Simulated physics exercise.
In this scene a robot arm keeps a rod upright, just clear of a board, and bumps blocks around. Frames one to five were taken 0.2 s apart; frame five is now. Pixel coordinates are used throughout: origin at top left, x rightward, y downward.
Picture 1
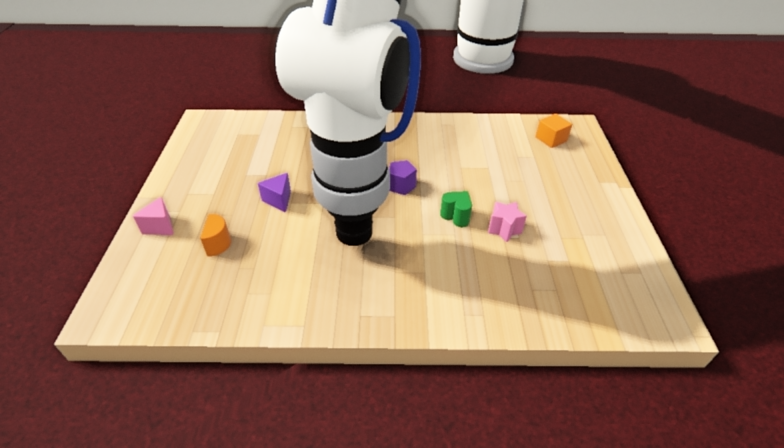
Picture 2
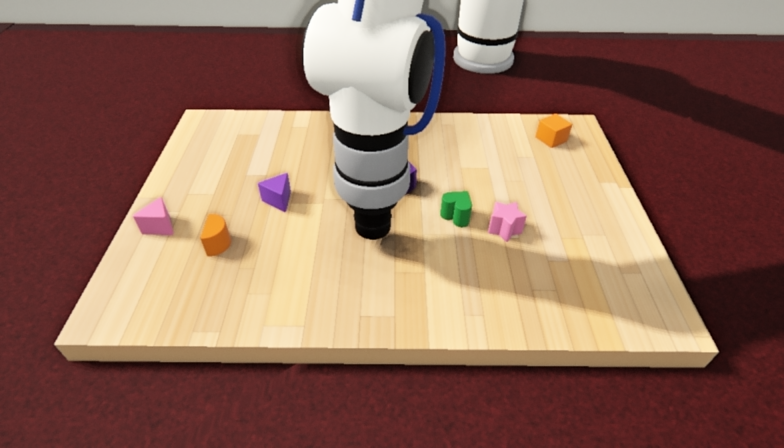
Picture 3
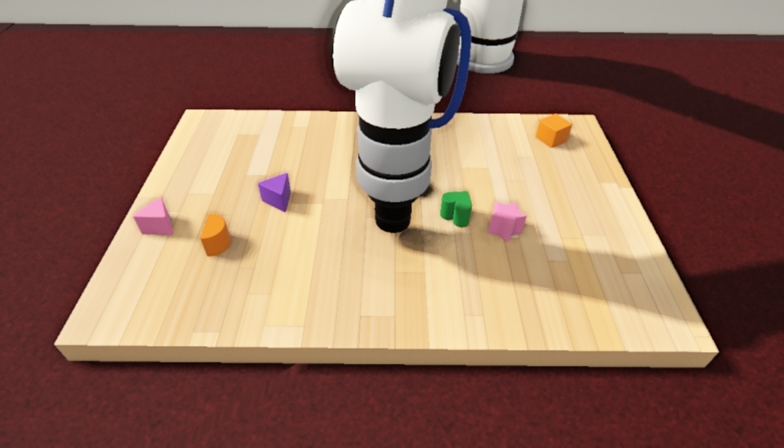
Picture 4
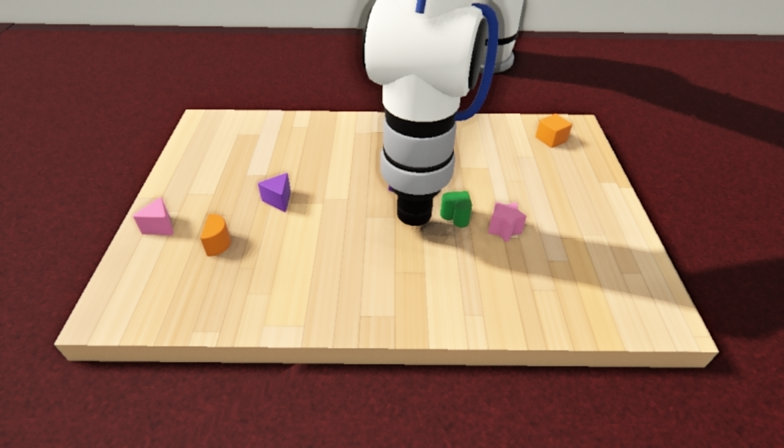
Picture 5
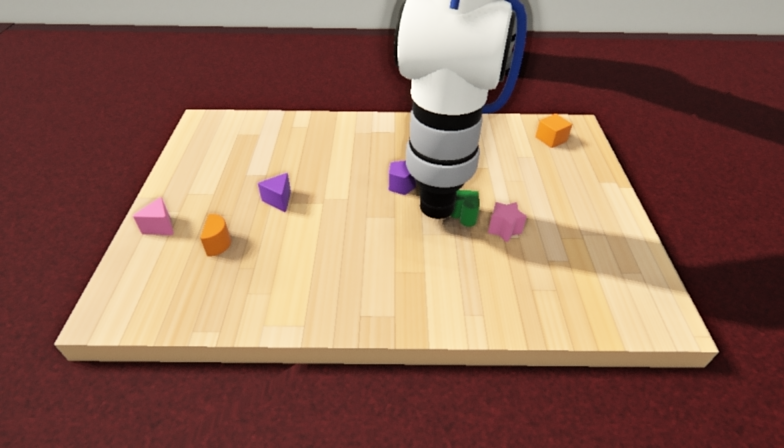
White robot arm moving right just above a wooden board of colourful blocks, then nudging the green heart block slightly right.
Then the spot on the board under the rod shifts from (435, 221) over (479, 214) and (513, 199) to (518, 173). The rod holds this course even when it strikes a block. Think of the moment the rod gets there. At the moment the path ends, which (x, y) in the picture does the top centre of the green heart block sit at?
Most likely (546, 179).
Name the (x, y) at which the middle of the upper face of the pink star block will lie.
Its top middle: (528, 212).
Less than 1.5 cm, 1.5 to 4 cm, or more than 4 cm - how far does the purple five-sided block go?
Up to 1.5 cm.
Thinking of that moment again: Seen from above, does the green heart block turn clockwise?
That would be a yes.
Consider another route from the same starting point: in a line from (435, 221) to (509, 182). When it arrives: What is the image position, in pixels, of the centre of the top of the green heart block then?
I'd guess (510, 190).
On the path given first. One third of the way, rod at (482, 201); green heart block at (509, 192), turned 30° clockwise; pink star block at (518, 211), turned 50° clockwise.
Two thirds of the way, rod at (516, 186); green heart block at (544, 181), turned 45° clockwise; pink star block at (528, 212), turned 95° clockwise.
At the end, rod at (521, 160); purple five-sided block still; green heart block at (546, 179), turned 65° clockwise; pink star block at (528, 212), turned 95° clockwise.
